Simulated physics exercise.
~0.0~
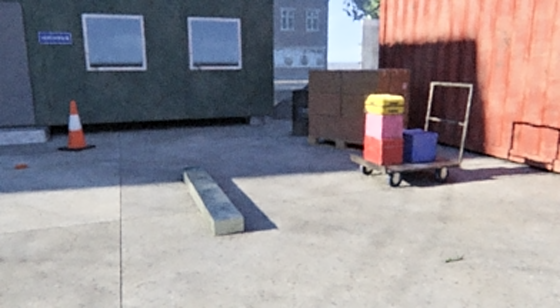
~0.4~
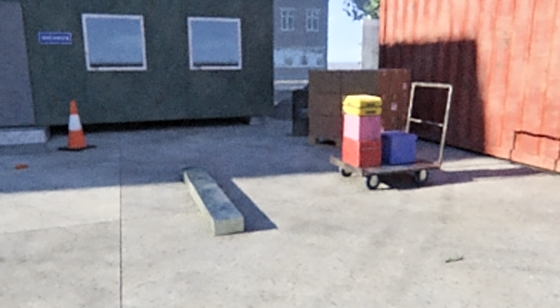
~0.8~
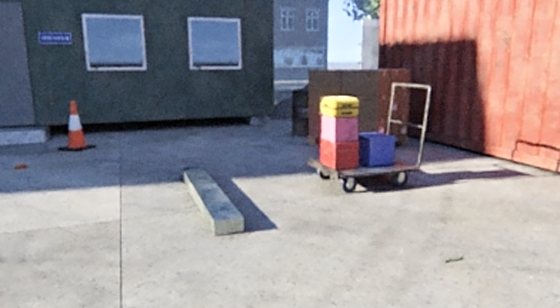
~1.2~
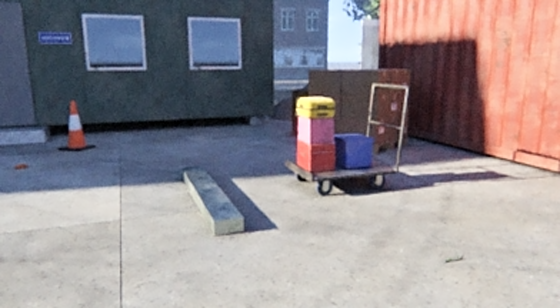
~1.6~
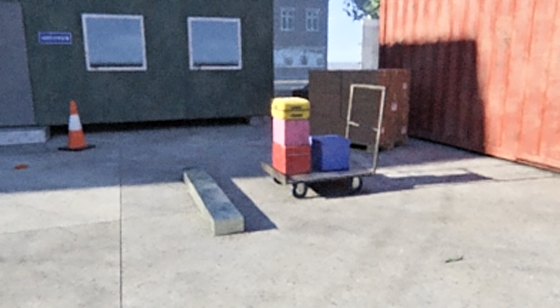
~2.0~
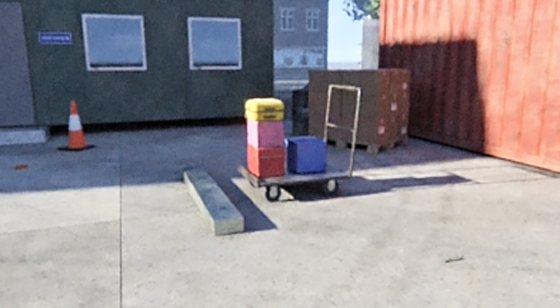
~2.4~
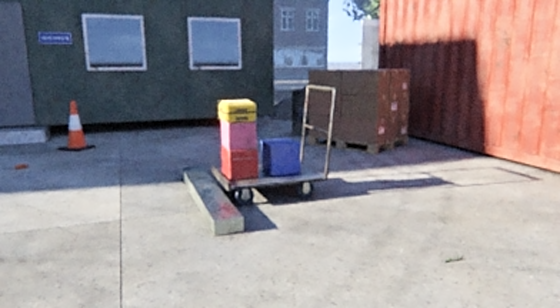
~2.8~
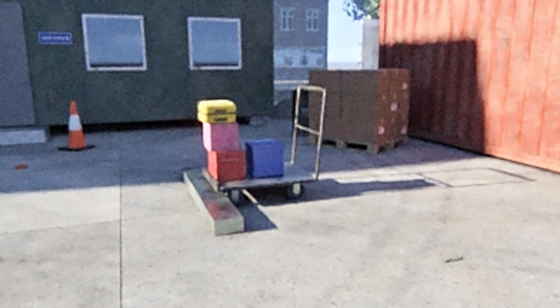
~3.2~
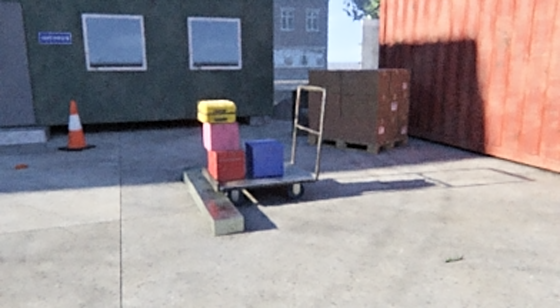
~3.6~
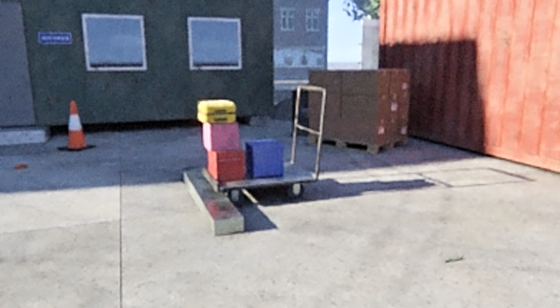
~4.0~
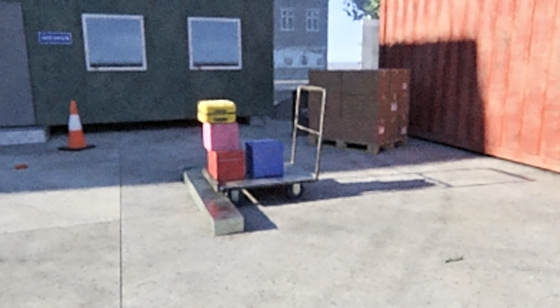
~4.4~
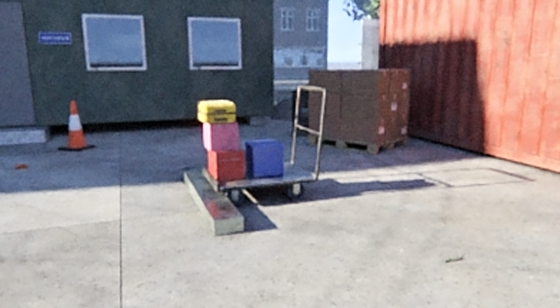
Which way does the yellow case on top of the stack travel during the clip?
The yellow case travels to the left, riding on the trolley as it rolls toward the low kerb.
A flat trolley carrying a red box, a pink box, a yellow case and a blue tote rolls left across a concrete yard and stops at a low kerb. The stacked pieces shift slightly left, and all four remain on the deck.
